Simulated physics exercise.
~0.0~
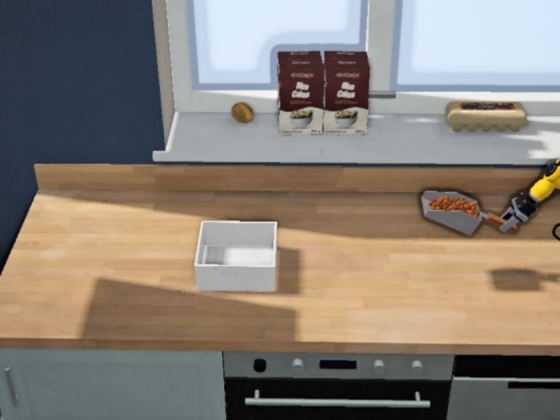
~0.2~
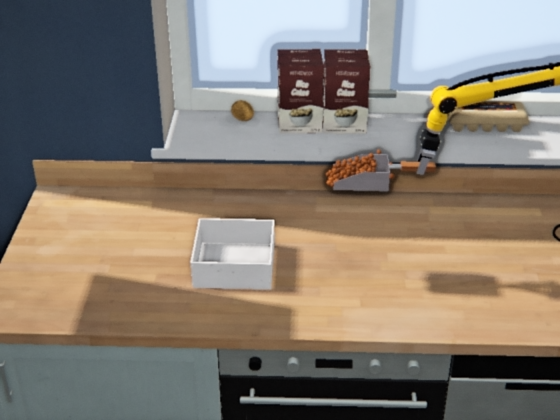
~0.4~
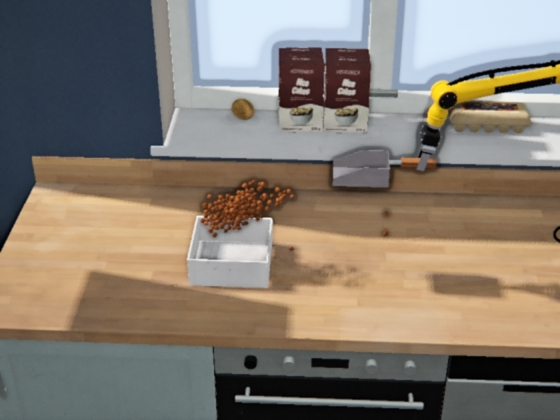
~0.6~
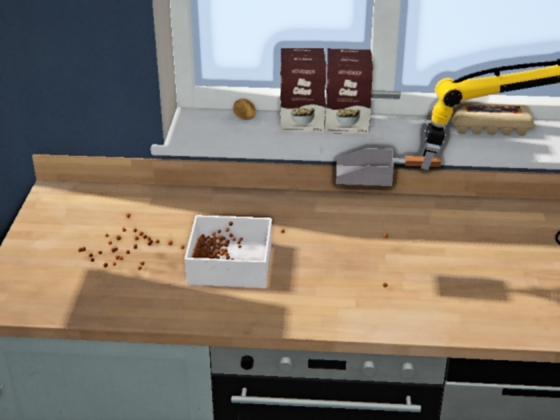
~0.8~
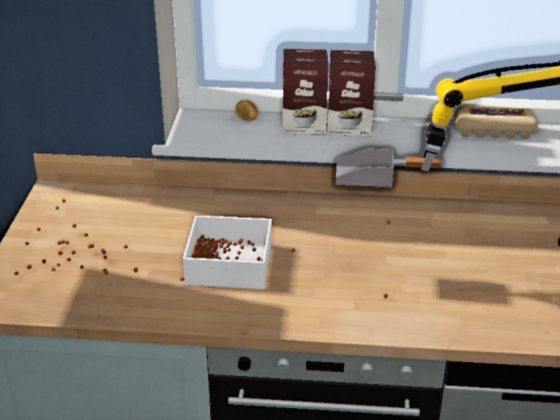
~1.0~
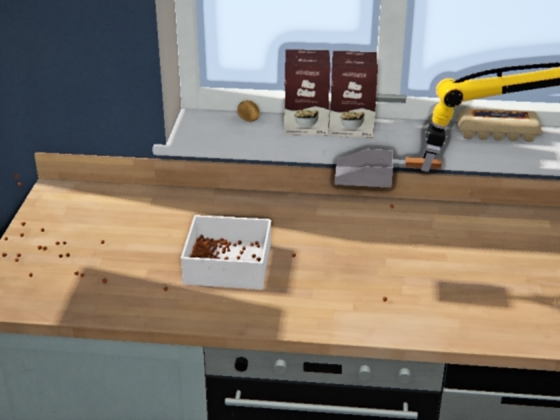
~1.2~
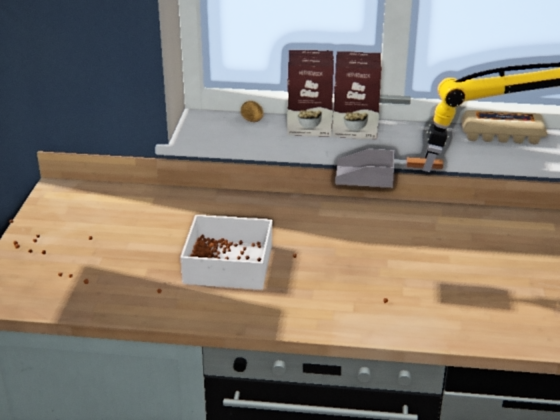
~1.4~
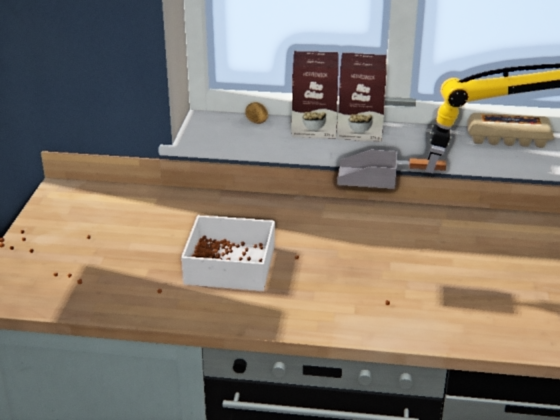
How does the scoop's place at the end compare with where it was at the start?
It ends up higher and further to the left, held in front of the wall edge below the window sill instead of low over the right part of the counter.
Yellow robot arm swinging a scoop of hazelnuts up and left, flinging most into a white bin, others scattering across the counter.
